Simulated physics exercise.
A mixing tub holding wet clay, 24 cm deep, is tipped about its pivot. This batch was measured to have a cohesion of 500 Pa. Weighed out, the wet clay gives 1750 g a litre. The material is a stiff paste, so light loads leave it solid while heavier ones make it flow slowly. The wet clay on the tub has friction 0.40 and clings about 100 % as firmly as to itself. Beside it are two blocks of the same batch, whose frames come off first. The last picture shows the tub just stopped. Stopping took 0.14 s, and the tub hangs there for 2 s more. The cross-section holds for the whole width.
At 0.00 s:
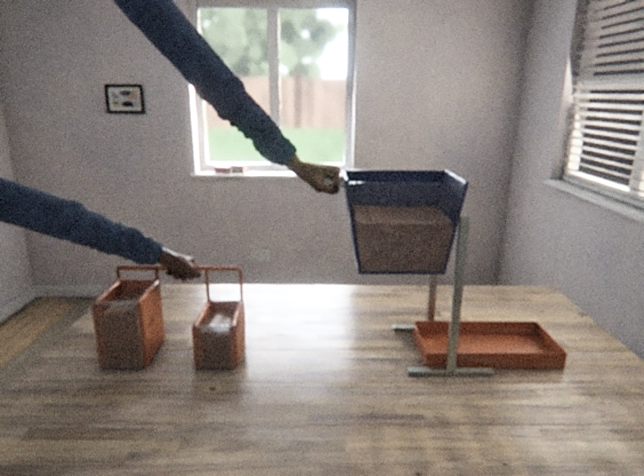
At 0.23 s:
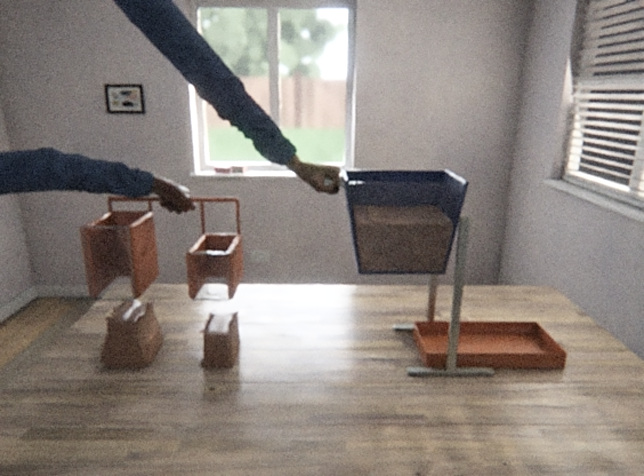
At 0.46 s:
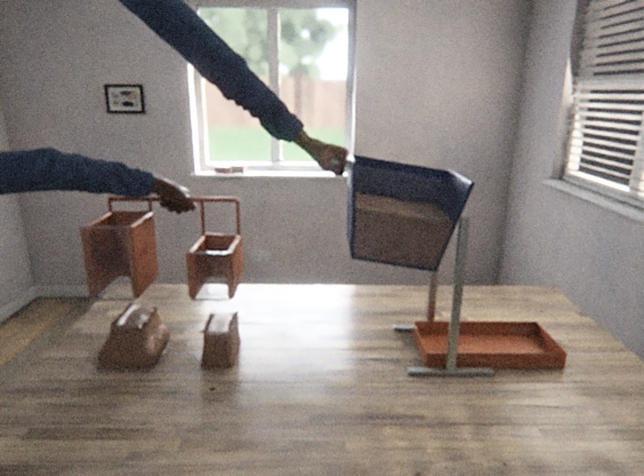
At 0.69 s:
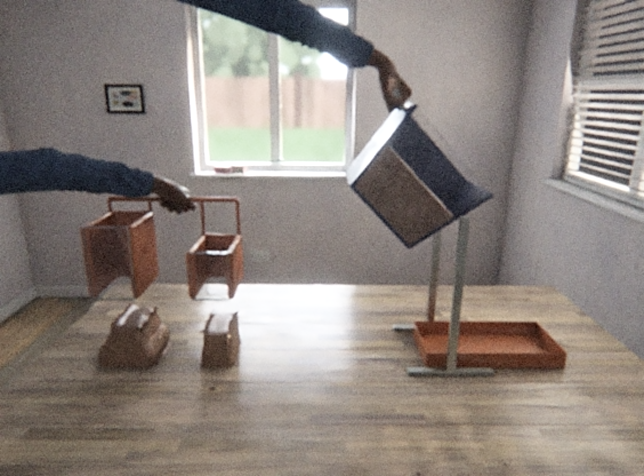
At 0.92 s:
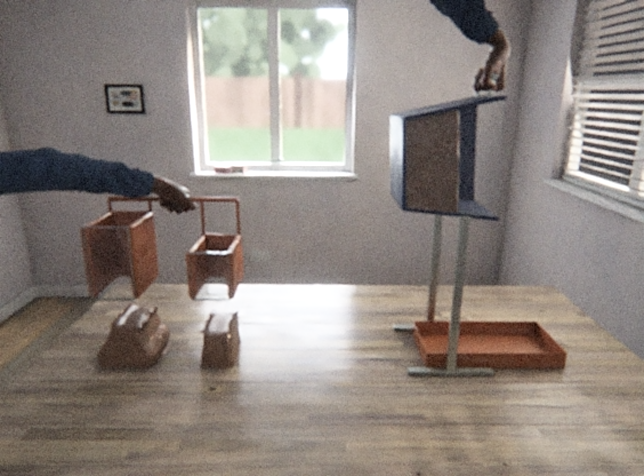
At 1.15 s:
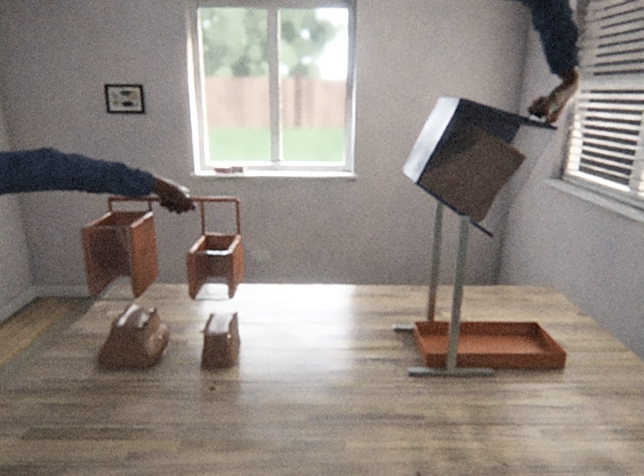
A hand lifted two orange molds off two brown clay blocks, the left one sagging a little, and then another hand swung a blue tub of clay rightward and over, past its side, above an orange tray.
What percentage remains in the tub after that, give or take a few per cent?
7 %.
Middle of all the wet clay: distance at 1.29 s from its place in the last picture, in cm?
Measured shift, roughly 15 cm.
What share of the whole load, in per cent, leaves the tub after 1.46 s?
Around 12 percent of the load.
By 1.29 s, the tub is at 115 degrees and holds 44 %.
By 1.46 s, the tub is at 115 degrees and holds 20 %.
By 1.63 s, the tub is at 115 degrees and holds 7 %.
By 1.80 s, the tub is at 115 degrees and holds 7 %.
By 3.15 s, at the end, the tub is at 115 degrees and holds 7 %.
